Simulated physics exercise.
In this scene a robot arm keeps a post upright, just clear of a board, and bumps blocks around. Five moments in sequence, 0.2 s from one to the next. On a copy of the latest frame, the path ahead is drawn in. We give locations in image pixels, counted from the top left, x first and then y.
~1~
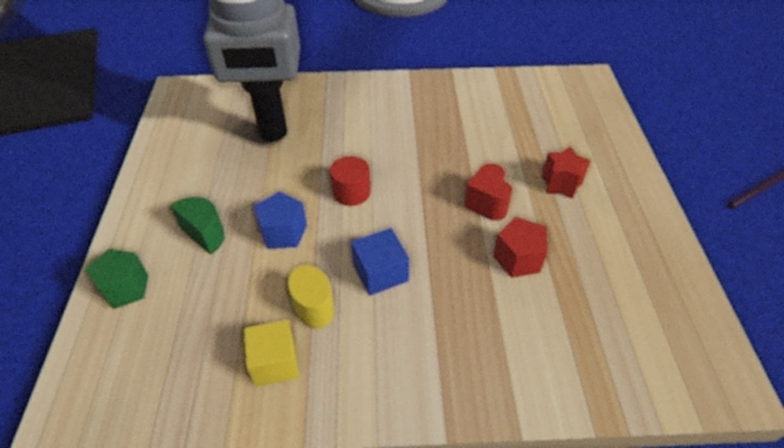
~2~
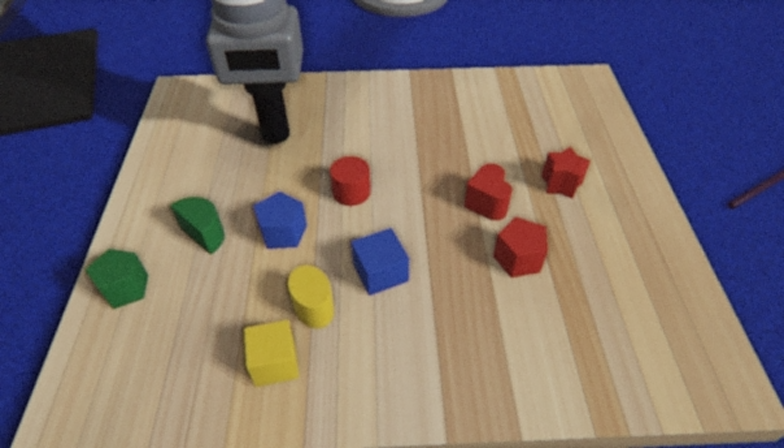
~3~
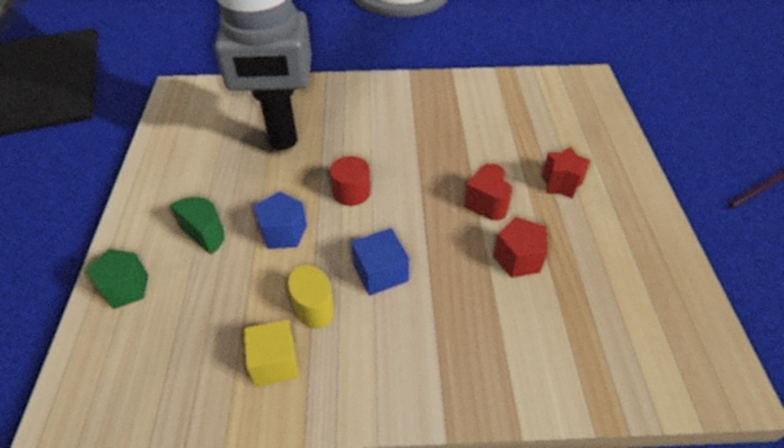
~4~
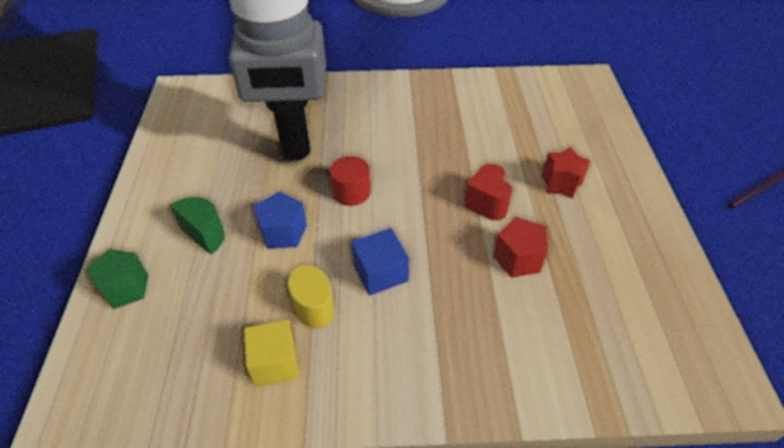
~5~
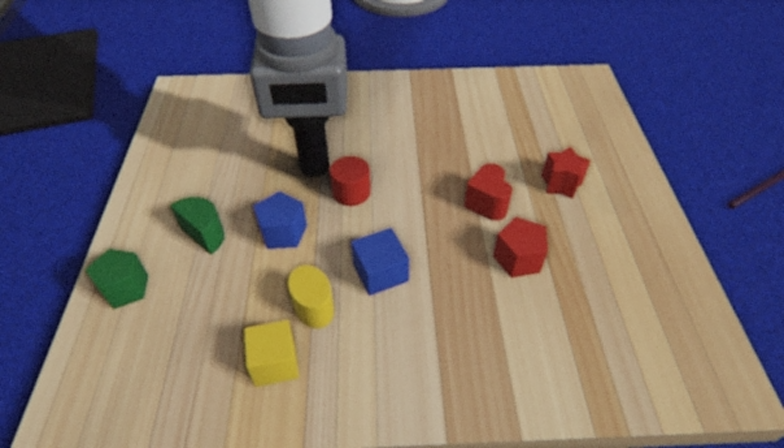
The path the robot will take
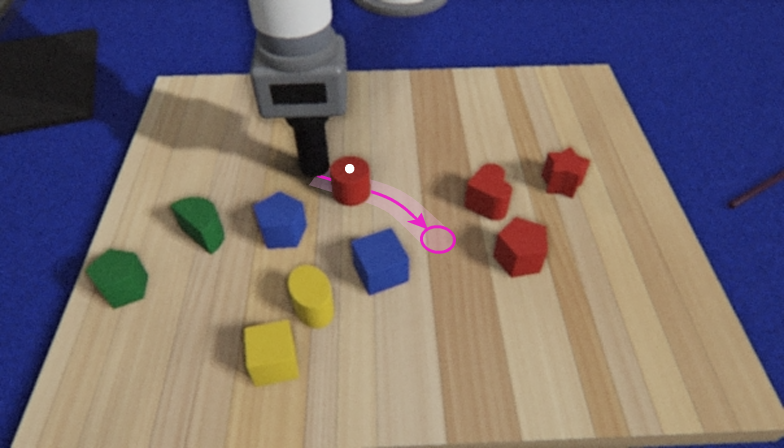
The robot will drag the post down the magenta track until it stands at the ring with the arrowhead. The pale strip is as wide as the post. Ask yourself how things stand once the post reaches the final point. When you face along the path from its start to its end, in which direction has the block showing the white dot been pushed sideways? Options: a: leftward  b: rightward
The correct letter is b.
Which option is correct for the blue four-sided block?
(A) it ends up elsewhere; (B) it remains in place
My pick is B.
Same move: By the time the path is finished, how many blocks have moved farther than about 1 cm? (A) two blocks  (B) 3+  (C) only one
C.
The drawn path runs from (316, 175) over (384, 196) to (438, 239); the dot is on the red cylinder.
One third of the way, post at (362, 181); red cylinder at (383, 185).
Two thirds of the way, post at (405, 200); red cylinder at (417, 212).
At the end, post at (439, 231); red cylinder at (435, 246); blue four-sided block not moved.
